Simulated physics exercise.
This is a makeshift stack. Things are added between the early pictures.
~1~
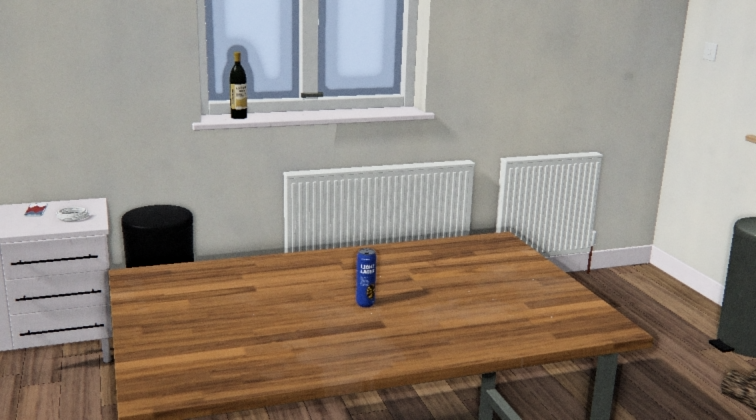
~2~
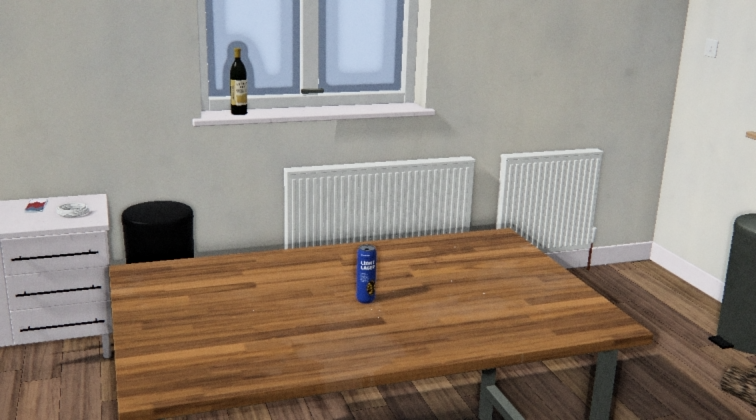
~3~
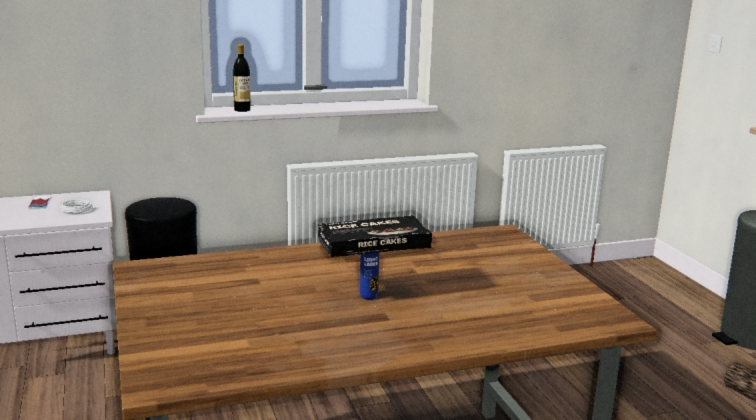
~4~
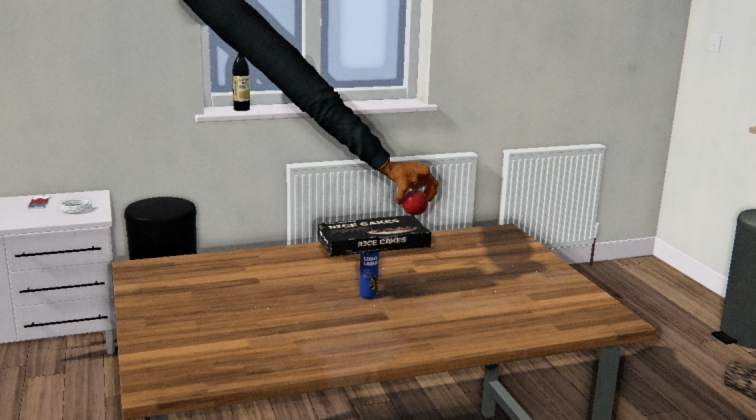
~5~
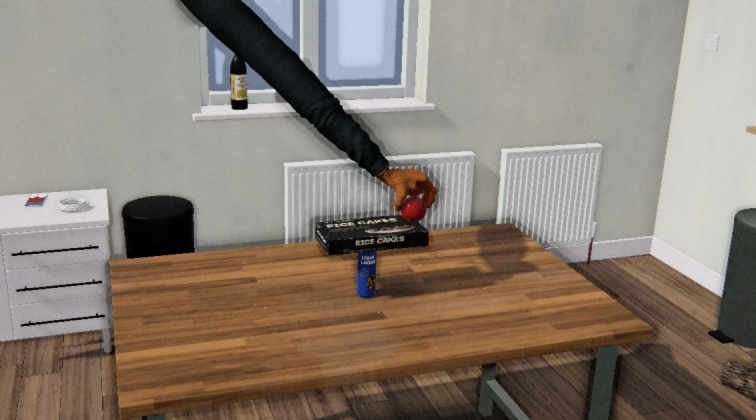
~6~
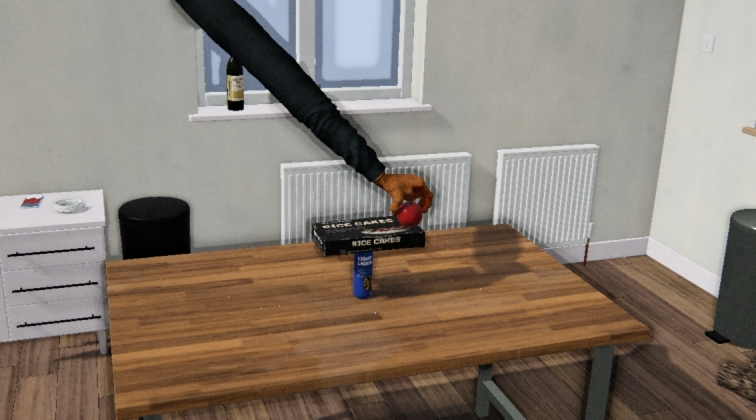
On a wooden table, a blue can stood alone until a black box of rice cakes appeared behind it, and then a dark-sleeved arm lowered a red apple slightly onto the box's right end.
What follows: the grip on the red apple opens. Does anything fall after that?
Here the stack comes apart.
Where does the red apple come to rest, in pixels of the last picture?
At about (417, 284).
Then, 0.40 s on from there, red apple now fallen; black packet turned 63° from how it was put.
Then, 0.60 s on from there, black packet now fallen.
In the end, fallen, red apple and black packet; blue can unmoved. At the end, from the last picture's camera, red apple near (417, 284). The stack gives way.
